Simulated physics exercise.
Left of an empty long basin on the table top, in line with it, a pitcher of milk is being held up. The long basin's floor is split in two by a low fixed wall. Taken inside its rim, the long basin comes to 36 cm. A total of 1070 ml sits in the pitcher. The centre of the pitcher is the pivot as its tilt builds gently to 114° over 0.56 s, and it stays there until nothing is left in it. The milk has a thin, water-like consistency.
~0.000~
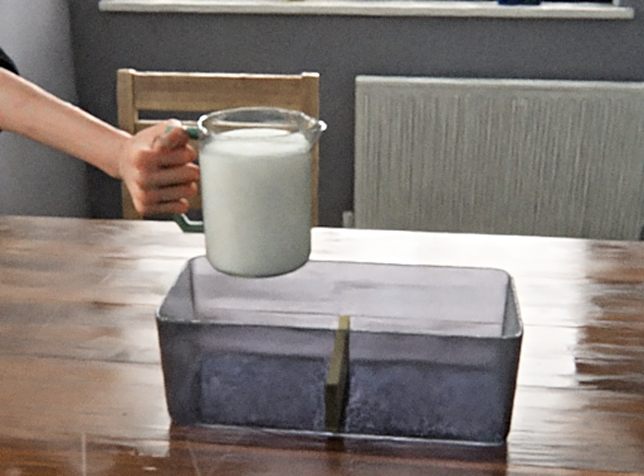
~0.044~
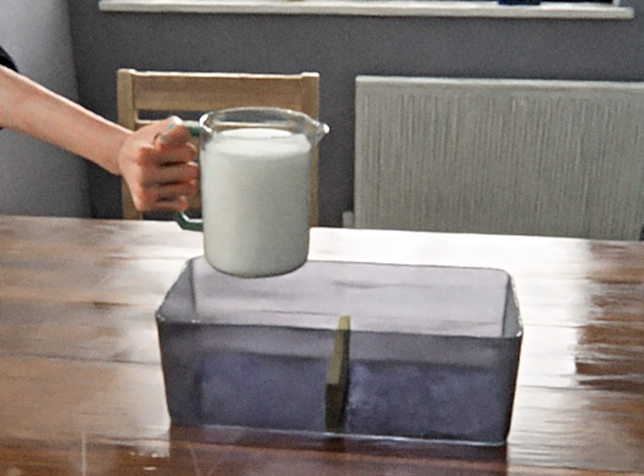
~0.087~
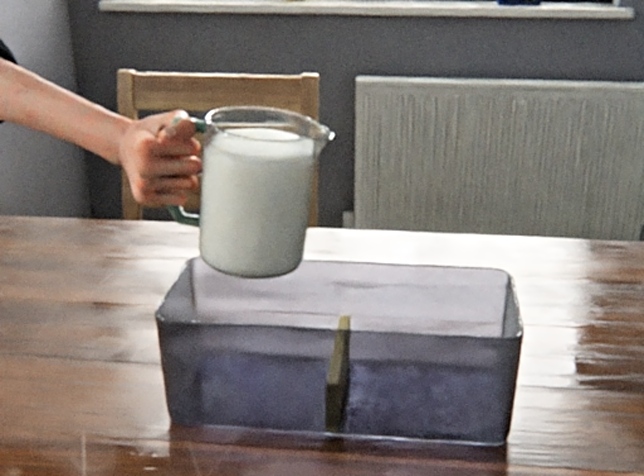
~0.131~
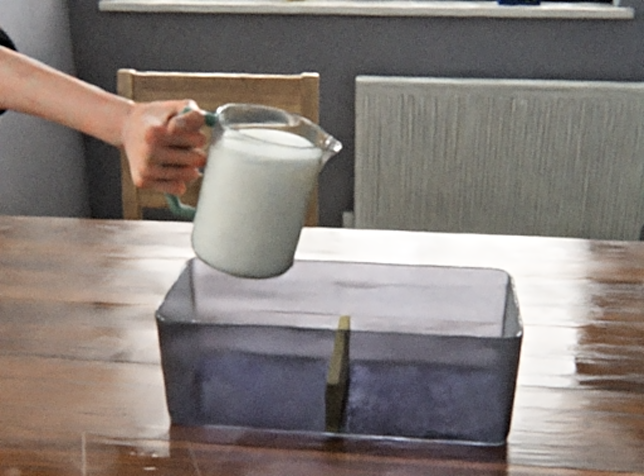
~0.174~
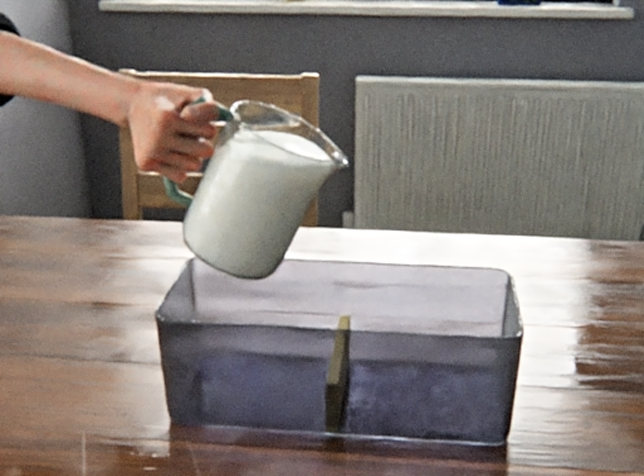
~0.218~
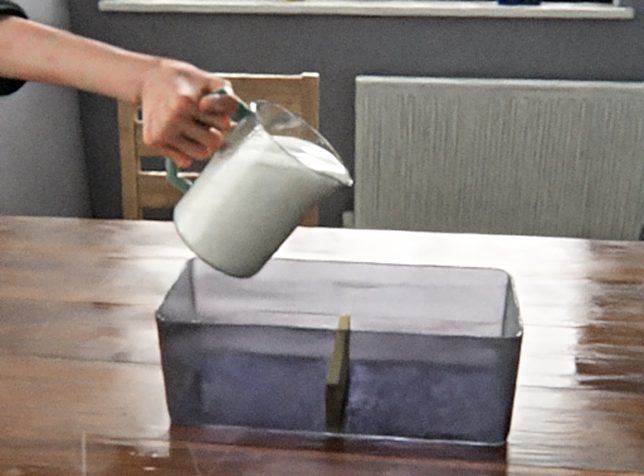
Hand holding a glass pitcher of milk above a long divided basin on a wooden table, gradually tilting it to the right.
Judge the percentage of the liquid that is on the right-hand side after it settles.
My estimate is 94 %.
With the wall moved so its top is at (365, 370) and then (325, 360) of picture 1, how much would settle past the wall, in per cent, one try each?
Try 1: 65 %; try 2: 90 %.
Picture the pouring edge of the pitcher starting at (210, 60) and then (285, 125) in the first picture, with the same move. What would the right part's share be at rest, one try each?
I'd expect close to 5 per cent and then close to 55 per cent.
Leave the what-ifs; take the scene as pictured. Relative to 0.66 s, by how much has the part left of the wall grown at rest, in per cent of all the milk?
That is roughly 1 in a hundred of the whole.
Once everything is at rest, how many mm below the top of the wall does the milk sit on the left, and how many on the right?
The left comes to roughly 56 mm and the right to roughly 20 mm.
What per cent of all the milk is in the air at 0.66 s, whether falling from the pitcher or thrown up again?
10 in a hundred, give or take.
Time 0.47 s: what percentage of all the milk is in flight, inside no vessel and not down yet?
18 per cent.
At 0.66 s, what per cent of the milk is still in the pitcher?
Near 14 percent, more or less.
By 0.47 s the tilt is 107° and 56 per cent is still to pour, 0 is left of the wall and 26 right of it.
By 0.66 s the tilt is 114° and 14 per cent is still to pour, 3 is left of the wall and 72 right of it.
By 0.85 s the tilt is 114° and 1 per cent is still to pour, 4 is left of the wall and 91 right of it.
By 1.06 s the tilt is 114° and 0 per cent is still to pour, 4 is left of the wall and 94 right of it.
At rest 4 per cent lies left of the wall, 94 right of it and 2 outside.
